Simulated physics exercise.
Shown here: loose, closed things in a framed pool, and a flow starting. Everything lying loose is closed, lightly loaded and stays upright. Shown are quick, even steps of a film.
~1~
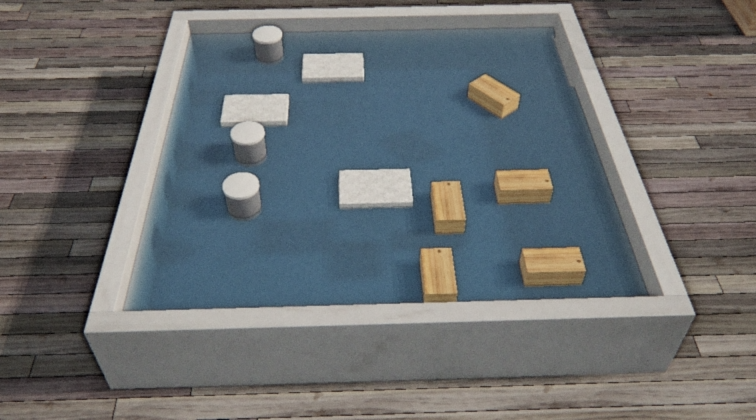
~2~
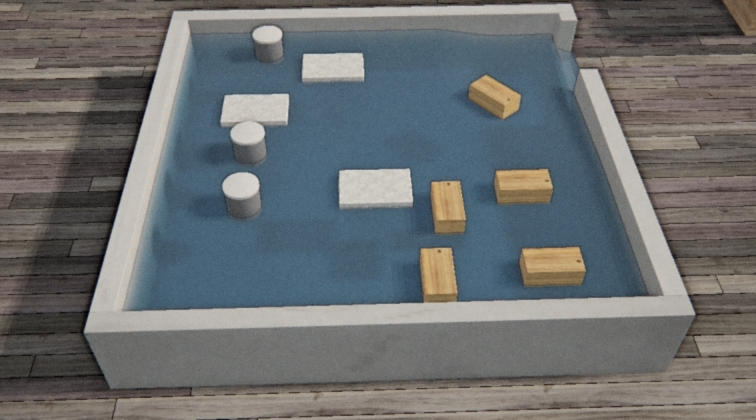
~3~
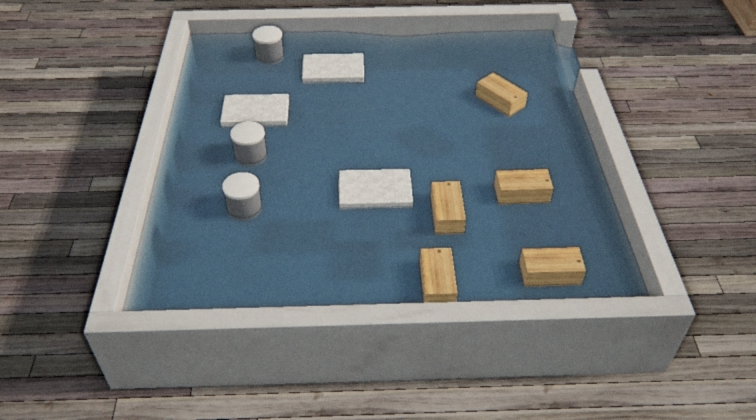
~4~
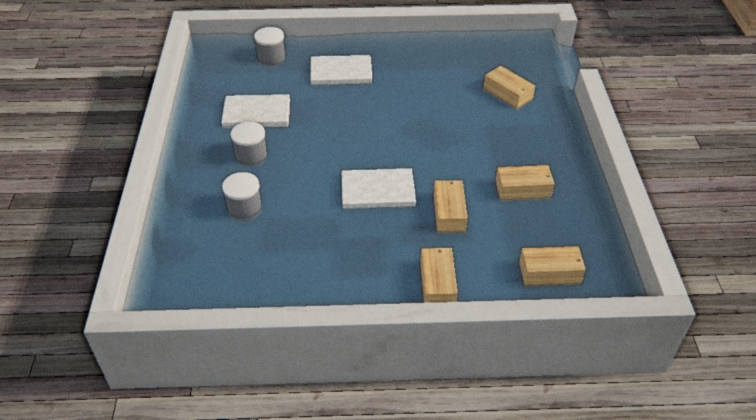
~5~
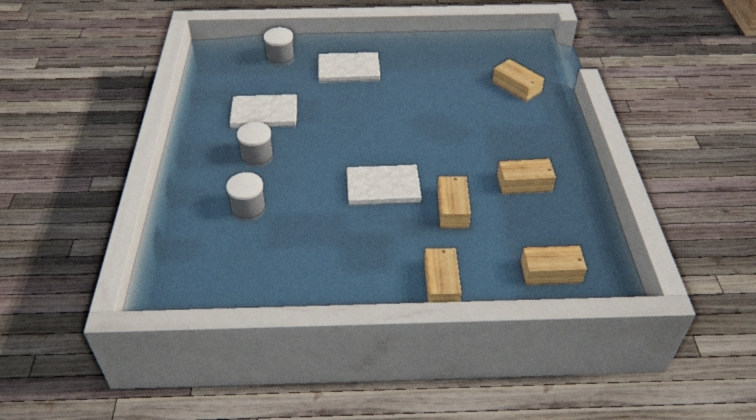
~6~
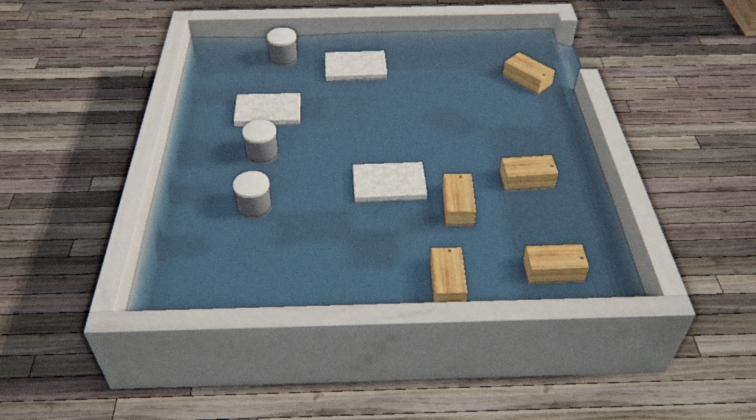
In a white-walled pool on a plank floor, a gap opens at upper right and floating blocks and cylinders drift slightly rightward.
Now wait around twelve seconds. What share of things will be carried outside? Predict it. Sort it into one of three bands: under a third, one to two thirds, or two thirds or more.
It falls in the lowest band, under a third.
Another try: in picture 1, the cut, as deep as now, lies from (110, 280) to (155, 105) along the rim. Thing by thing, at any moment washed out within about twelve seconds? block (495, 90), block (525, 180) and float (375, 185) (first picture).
Outcome by item: Retained / retained / exited.
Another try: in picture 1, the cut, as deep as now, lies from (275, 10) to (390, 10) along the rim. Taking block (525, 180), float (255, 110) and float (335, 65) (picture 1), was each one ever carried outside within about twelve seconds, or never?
In the order given: Retained, flushed out, flushed out.
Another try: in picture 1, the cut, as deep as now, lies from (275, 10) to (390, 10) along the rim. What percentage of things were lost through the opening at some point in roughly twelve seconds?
About 40 %.
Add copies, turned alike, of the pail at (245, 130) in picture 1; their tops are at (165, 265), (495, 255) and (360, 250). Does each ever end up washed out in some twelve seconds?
In sequence: Never exits, never exits, never exits.
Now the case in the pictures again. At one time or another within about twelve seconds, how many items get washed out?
My tally gives 2.
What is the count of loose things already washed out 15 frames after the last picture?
The answer here is 1.
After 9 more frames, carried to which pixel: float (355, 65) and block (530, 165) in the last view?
(393, 62) and (540, 140), approximately.
A moment on, 0 of 11 are out; 11 afloat.
Next, 1 of 11 are out; 10 afloat.
Later, 1 of 11 are out; 10 afloat.
In the end, 2 of 11 are out; 9 afloat.
